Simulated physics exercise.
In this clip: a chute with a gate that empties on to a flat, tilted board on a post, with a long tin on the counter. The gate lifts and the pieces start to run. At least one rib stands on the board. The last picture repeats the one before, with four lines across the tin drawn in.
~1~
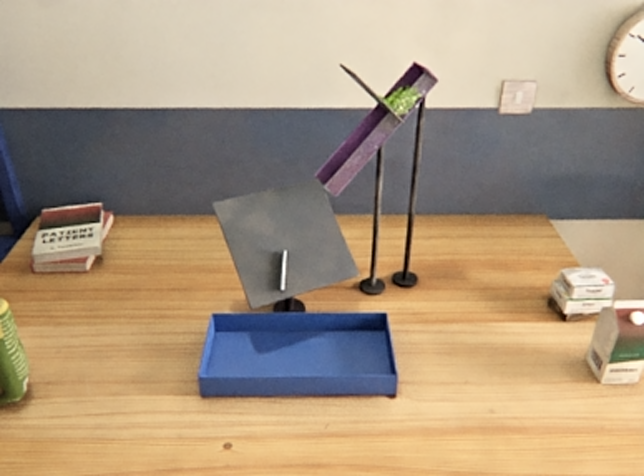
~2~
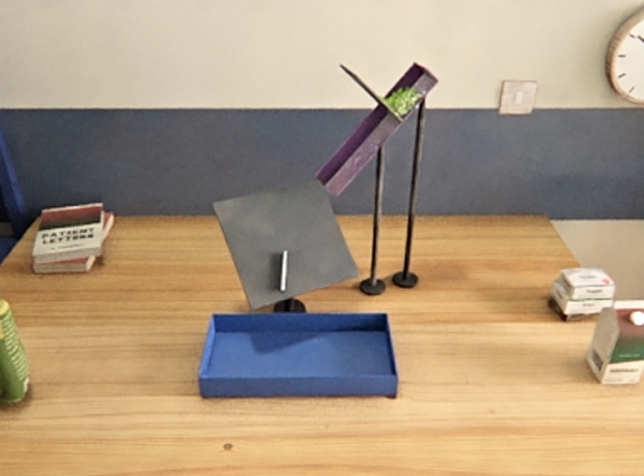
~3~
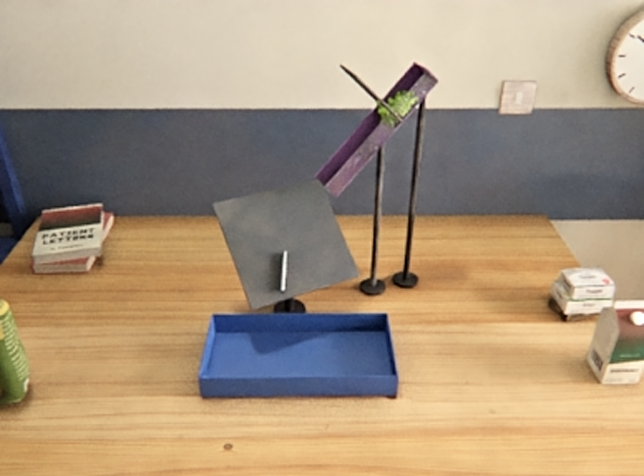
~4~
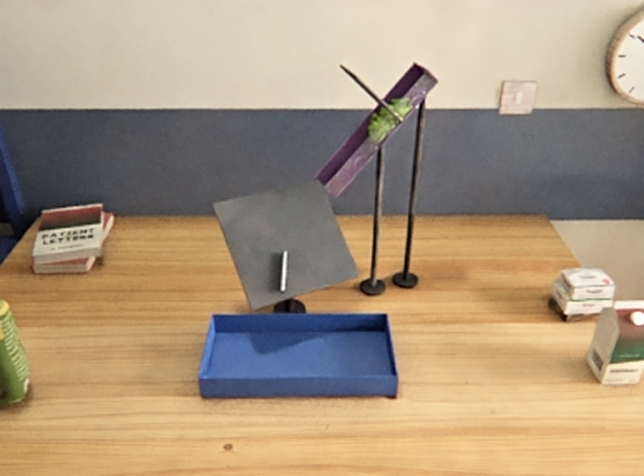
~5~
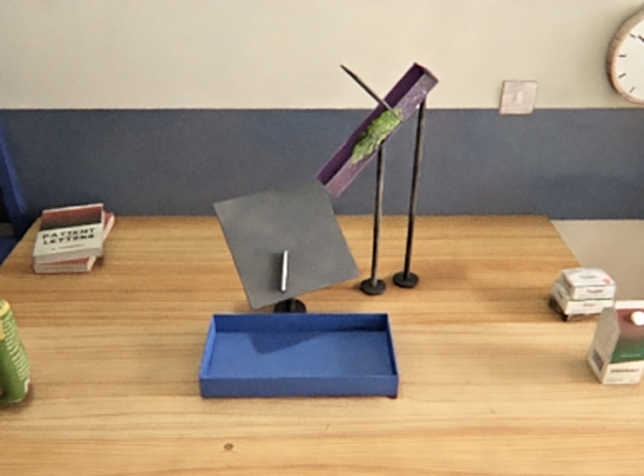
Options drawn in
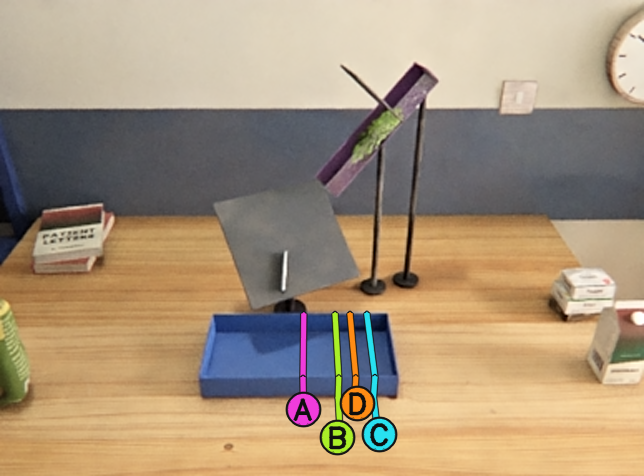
On a wooden counter, small green pieces slid down a steep purple chute toward the lower left, above a tilted grey board with a short rib and an empty blue tray.
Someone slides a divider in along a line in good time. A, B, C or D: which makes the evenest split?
The answer is line A.
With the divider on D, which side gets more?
The left side.
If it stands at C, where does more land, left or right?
More lands on the left.
On the marked copy, line A crosses the front rim at (303, 377); line B crosses the front rim at (338, 376); line C crosses the front rim at (374, 376); line D crosses the front rim at (355, 376).
With A, of what is caught, about half on the left of the divider, about half on the right.
With B, of what is caught, most on the left of the divider, a small part on the right.
With C, of what is caught, nearly all on the left of the divider, a stray few on the right.
With D, of what is caught, nearly all on the left of the divider, a small part on the right.
